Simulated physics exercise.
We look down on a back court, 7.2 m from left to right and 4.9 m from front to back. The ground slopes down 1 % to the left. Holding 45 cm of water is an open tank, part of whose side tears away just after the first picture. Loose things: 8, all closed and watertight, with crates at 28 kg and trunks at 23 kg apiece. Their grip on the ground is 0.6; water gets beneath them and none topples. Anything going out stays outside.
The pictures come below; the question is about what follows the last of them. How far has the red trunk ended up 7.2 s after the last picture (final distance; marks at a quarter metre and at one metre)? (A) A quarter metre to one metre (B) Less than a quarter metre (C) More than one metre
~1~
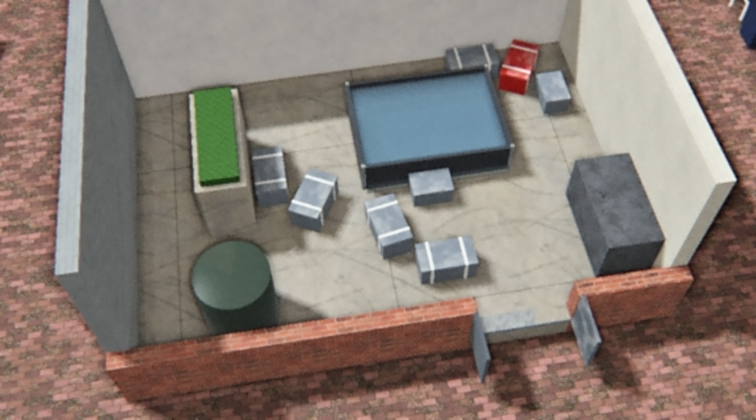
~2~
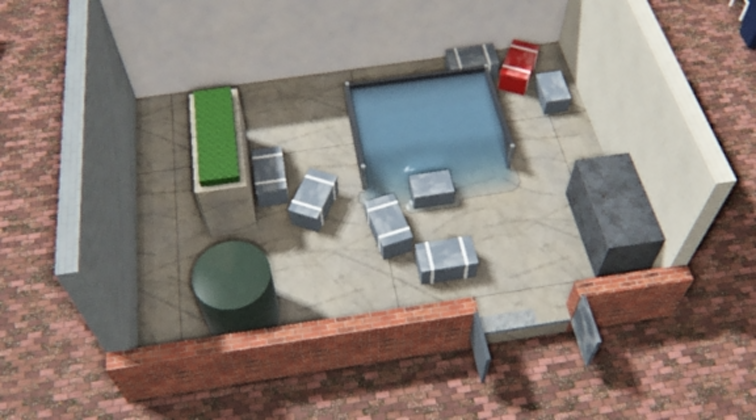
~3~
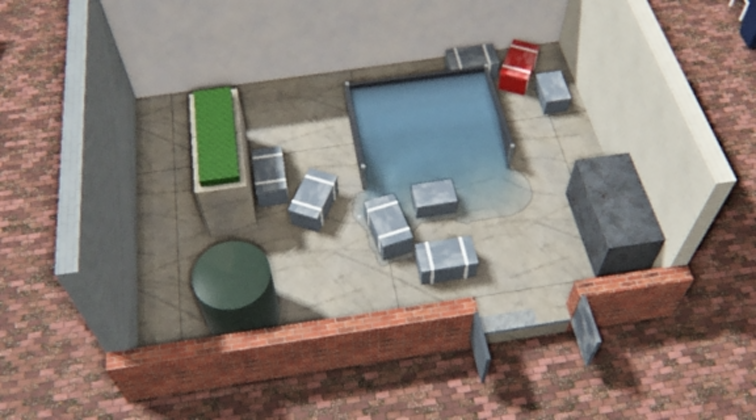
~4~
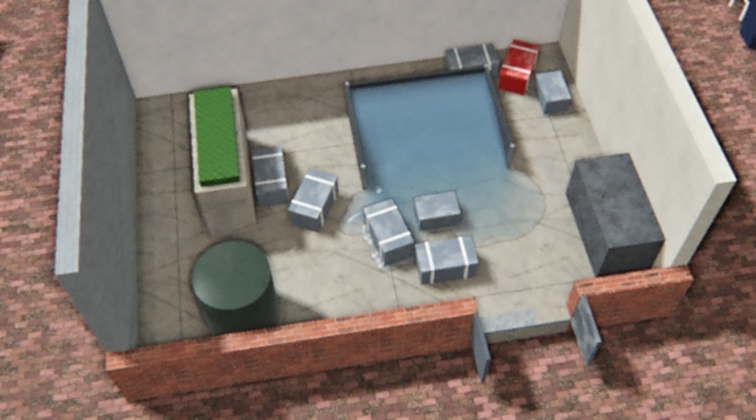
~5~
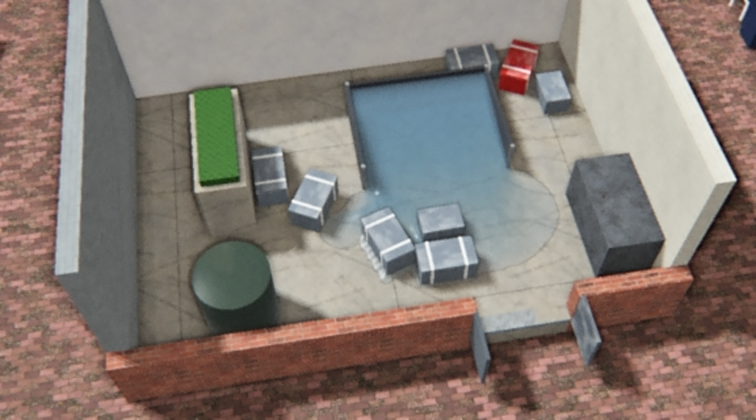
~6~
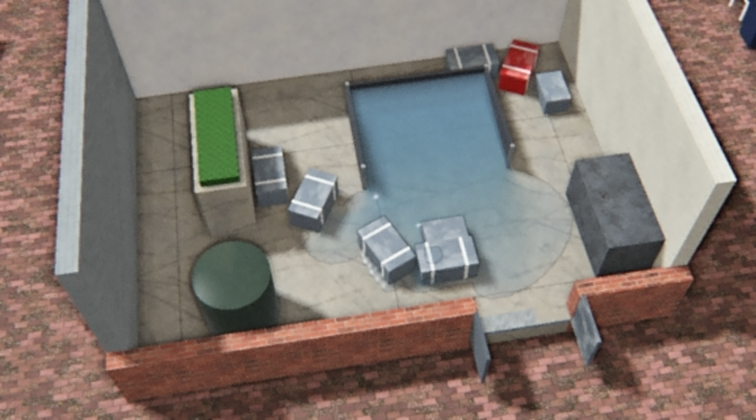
B.
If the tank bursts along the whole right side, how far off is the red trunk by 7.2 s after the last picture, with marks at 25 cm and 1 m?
The red trunk simply gets swept away.
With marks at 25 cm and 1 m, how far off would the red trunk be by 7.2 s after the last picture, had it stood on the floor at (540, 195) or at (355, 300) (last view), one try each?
Respectively: It rests almost unmoved; it is shoved a long way.
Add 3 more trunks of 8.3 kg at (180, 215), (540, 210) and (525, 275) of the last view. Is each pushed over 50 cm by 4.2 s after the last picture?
Answers, first to last: Not exceeding, exceeding, exceeding.
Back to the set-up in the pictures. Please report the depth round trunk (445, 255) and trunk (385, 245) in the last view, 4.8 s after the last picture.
Depths: Near 8 cm, then near 8 cm.
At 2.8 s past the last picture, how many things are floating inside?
Count: 1.
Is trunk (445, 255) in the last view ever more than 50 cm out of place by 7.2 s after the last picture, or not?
It ends up outside the limit.
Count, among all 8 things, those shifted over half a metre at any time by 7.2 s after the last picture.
By my count, 3.
Then, 0.9 s after the last picture the red trunk is near (520, 59), 0.0 m from its start, aground; 0 of 8 are out; 0 afloat.
Then, 2.8 s after the last picture the red trunk is near (520, 59), 0.0 m from its start, aground; 0 of 8 are out; 1 afloat.
Then, 4.8 s after the last picture the red trunk is near (520, 59), 0.0 m from its start, aground; 0 of 8 are out; 2 afloat.
Then, 7.2 s after the last picture the red trunk is near (520, 59), 0.0 m from its start, aground; 0 of 8 are out; 0 afloat.
